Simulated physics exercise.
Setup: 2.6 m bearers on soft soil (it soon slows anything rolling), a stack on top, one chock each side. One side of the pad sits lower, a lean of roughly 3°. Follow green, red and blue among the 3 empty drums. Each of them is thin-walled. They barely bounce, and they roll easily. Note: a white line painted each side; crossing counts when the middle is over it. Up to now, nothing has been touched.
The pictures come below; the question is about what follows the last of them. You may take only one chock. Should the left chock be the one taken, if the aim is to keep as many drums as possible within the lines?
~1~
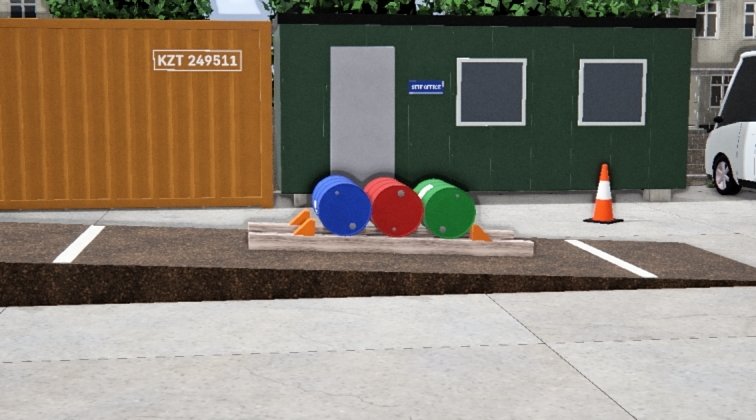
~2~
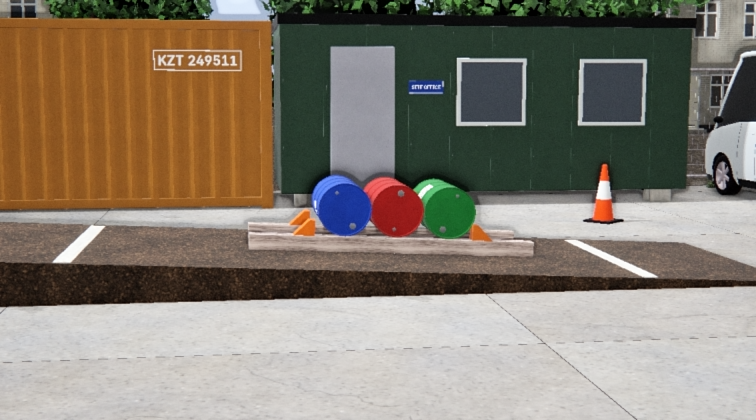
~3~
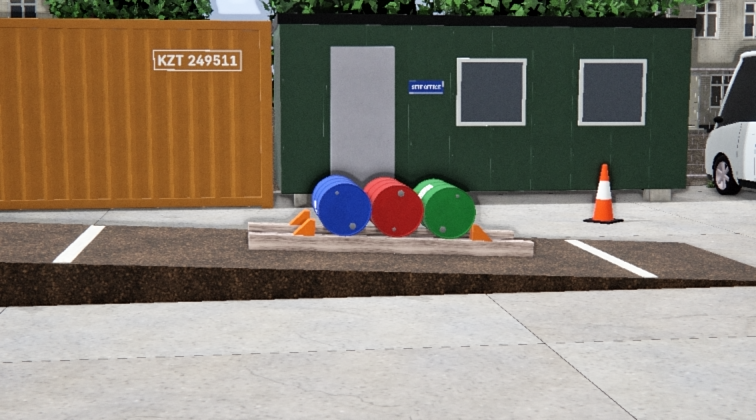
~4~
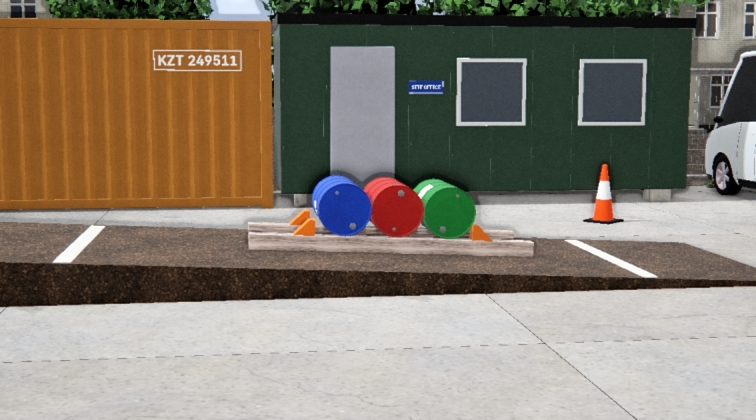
Yes.
Chock on the left freed, after 0.8 s, green is on the bearers, 80 cm from the bearers' right end; red is on the bearers, 130 cm from the bearers' right end; blue is on the bearers, 85 cm from the bearers' left end; 0 of 3 have crossed.
Chock on the left freed, at the end, green is on the bearers, 80 cm from the bearers' right end; red is on the bearers, 130 cm from the bearers' right end; blue is on the bearers, 85 cm from the bearers' left end; 0 of 3 have crossed.
Chock on the right freed, after 3.0 s, green is on the bearers, 10 cm from the bearers' right end, rolling right; red is on the bearers, 60 cm from the bearers' right end, rolling right; blue is on the bearers, 105 cm from the bearers' right end, rolling right; 0 of 3 have crossed.
Chock on the right freed, at the end, green is past the right line; red is past the right line; blue is past the right line; 3 of 3 have crossed.
